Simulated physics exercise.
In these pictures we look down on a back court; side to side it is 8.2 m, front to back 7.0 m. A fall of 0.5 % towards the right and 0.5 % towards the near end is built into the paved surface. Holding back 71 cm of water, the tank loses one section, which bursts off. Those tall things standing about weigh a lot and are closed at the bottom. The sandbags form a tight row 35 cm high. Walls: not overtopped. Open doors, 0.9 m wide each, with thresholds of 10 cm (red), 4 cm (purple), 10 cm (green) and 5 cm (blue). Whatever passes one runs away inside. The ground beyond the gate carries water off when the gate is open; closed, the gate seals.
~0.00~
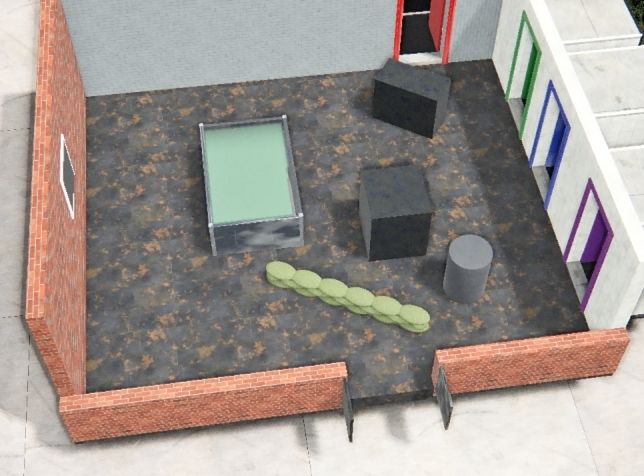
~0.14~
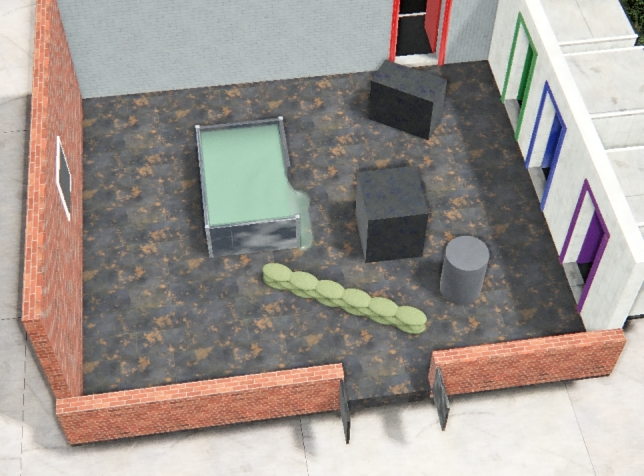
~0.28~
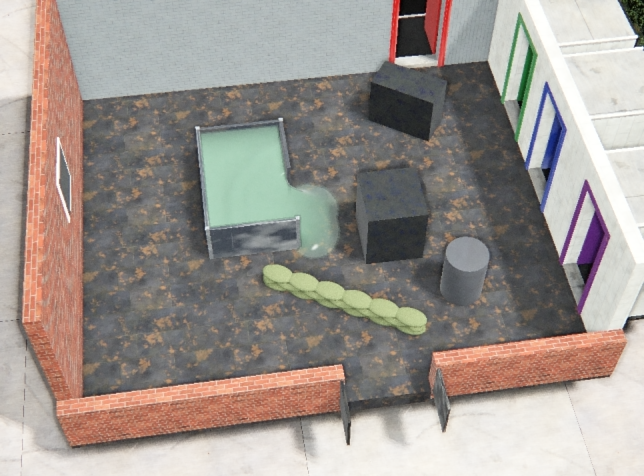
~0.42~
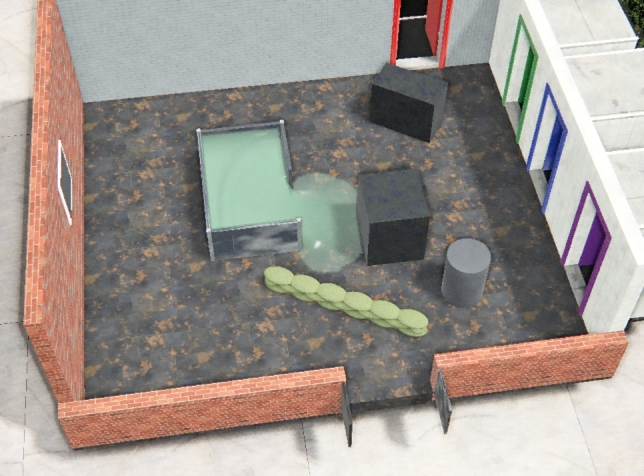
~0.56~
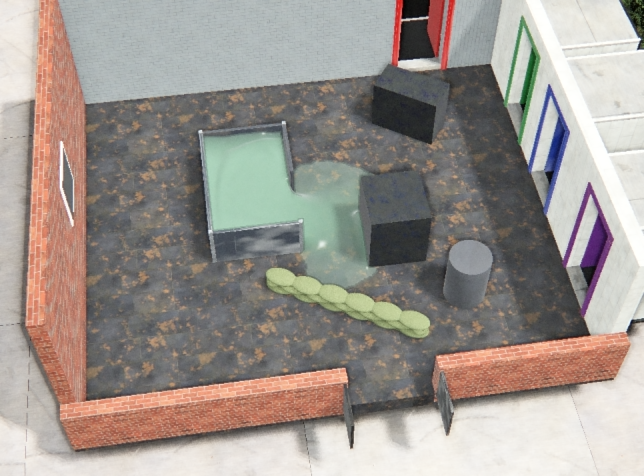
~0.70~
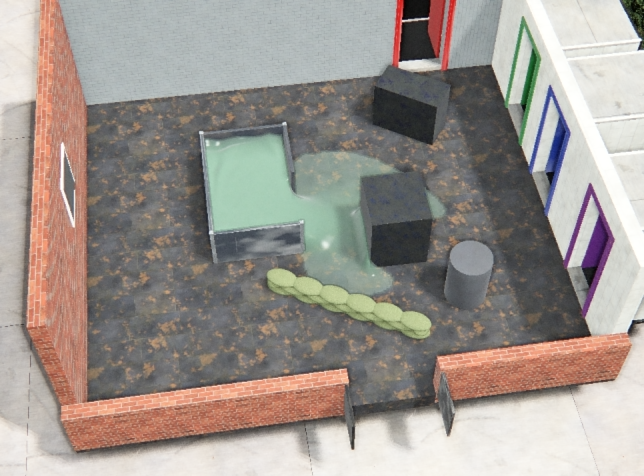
A tank of pale green water in a walled courtyard lost part of its right side, and the water poured out across the dark floor, spreading around the nearest black block toward the green hedge.
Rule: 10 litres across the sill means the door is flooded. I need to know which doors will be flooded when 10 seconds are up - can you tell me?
Sure: The red door will stay unflooded, the purple door will be flooded, the green door will be flooded, the blue door will be flooded.
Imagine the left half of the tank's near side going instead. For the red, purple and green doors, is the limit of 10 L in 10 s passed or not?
Here's how it goes: Red falls short, purple exceeds it, green falls short.
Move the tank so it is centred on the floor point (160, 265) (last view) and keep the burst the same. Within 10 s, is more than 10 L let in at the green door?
Well, green ends up inside the mark.
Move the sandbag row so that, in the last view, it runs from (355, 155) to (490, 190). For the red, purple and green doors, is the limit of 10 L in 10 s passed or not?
Checking the limit, red is fine, purple is too much, green is fine.
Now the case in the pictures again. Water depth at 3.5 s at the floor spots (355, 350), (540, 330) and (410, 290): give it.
Spot one 0 cm, spot two 3 cm, spot three 5 cm.
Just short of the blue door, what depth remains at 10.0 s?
Roughly 5.5 centimetres.
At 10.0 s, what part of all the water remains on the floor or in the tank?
Roughly 90 per cent is still there.
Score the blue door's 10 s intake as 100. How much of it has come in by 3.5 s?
About 55%.
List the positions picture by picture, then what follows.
The first picture shows still water, 71 cm deep, in the tank at (250, 172).
In the second picture, water pours out at (292, 212) and has run 0.6 m, to (307, 246); typically 6 cm deep outside, 71 cm at the tank's back.
In the third picture, the front is at (324, 192), 0.9 m from the gap at (292, 214); 0.9 m2 of floor is under water; 70 cm left at the back of the tank.
In the fourth picture, water pours out at (293, 216) and has run 1.4 m, to a hidden place; typically 9 cm deep outside, 64 cm at the tank's back.
In the fifth picture, the front is at a hidden place, 2.0 m from the gap at (295, 217); 3.2 m2 of floor is under water; 60 cm left at the back of the tank.
In the sixth picture, the front is at (439, 212), 2.6 m from the gap at (296, 218); 4.4 m2 of floor is under water; 61 cm left at the back of the tank.
After 1.4 s water covers 20 % of the floor and is deepest (49 cm) near (356, 235); red door not reached, purple door not reached, green door not reached, blue door 7 cm at the sill, 1 L in.
After 2.2 s water covers 30 % of the floor and is deepest (37 cm) near (360, 303); red door not reached, purple door not reached, green door 21 cm at the sill, 6 L in, blue door 11 cm at the sill, 32 L in.
After 3.5 s water covers 45 % of the floor and is deepest (24 cm) near (360, 303); red door 3 cm at the sill, 0 L in, purple door 6 cm at the sill, 0 L in, green door 14 cm at the sill, 45 L in, blue door 11 cm at the sill, 74 L in.
After 6.0 s water covers 60 % of the floor and is deepest (15 cm) near (360, 303); red door 6 cm at the sill, 0 L in, purple door 8 cm at the sill, 16 L in, green door 8 cm at the sill, 57 L in, blue door 8 cm at the sill, 115 L in.
After 10.0 s water covers 80 % of the floor and is deepest (10 cm) near (360, 303); red door 5 cm at the sill, 0 L in, purple door 7 cm at the sill, 47 L in, green door 9 cm at the sill, 57 L in, blue door 6 cm at the sill, 131 L in.
